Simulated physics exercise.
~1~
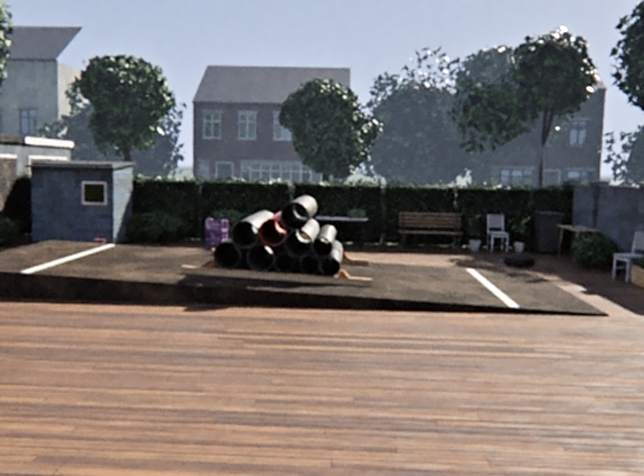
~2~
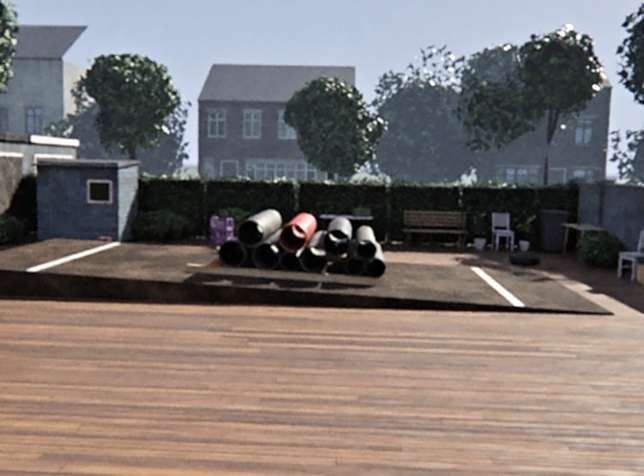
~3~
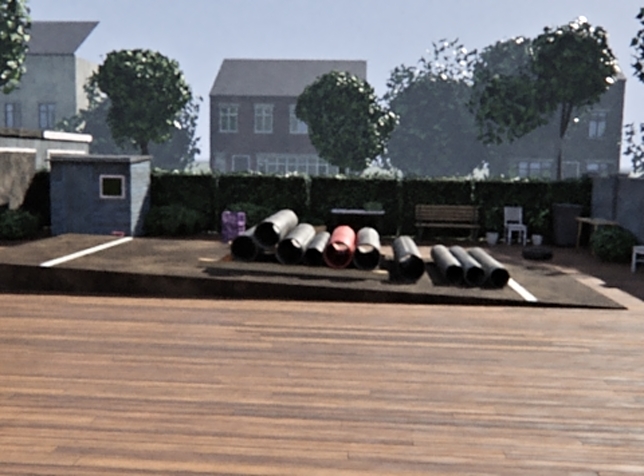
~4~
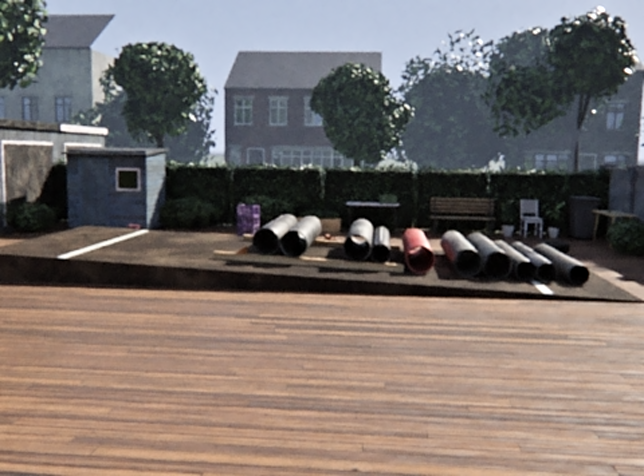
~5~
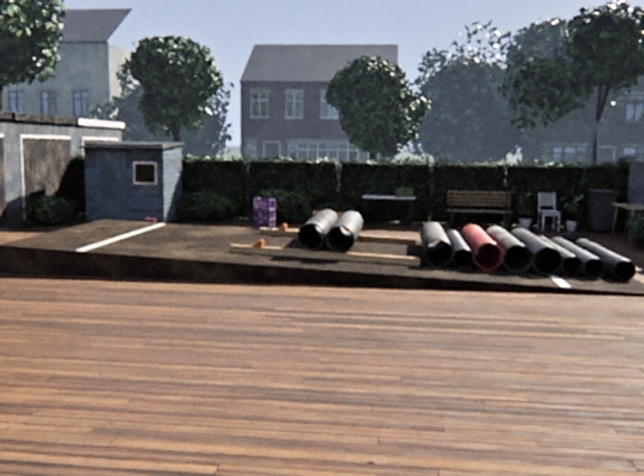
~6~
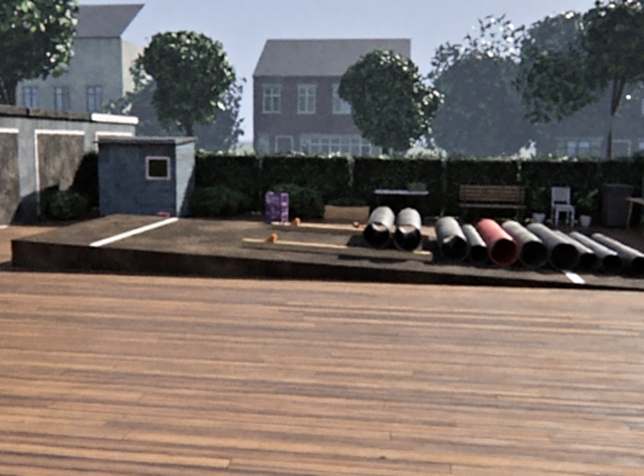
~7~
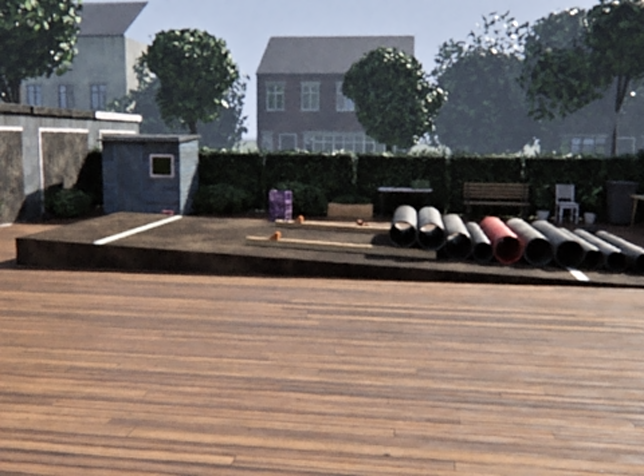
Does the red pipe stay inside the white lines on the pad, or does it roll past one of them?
The red pipe stays inside the lines, coming to rest on the pad among the dark pipes, short of the right white line.
On a sloping dark pad beside a wooden deck, a stack of dark pipes and one red pipe collapses and spreads to the right, some rolling past the right white line, until they rest side by side with the red one short of that line.
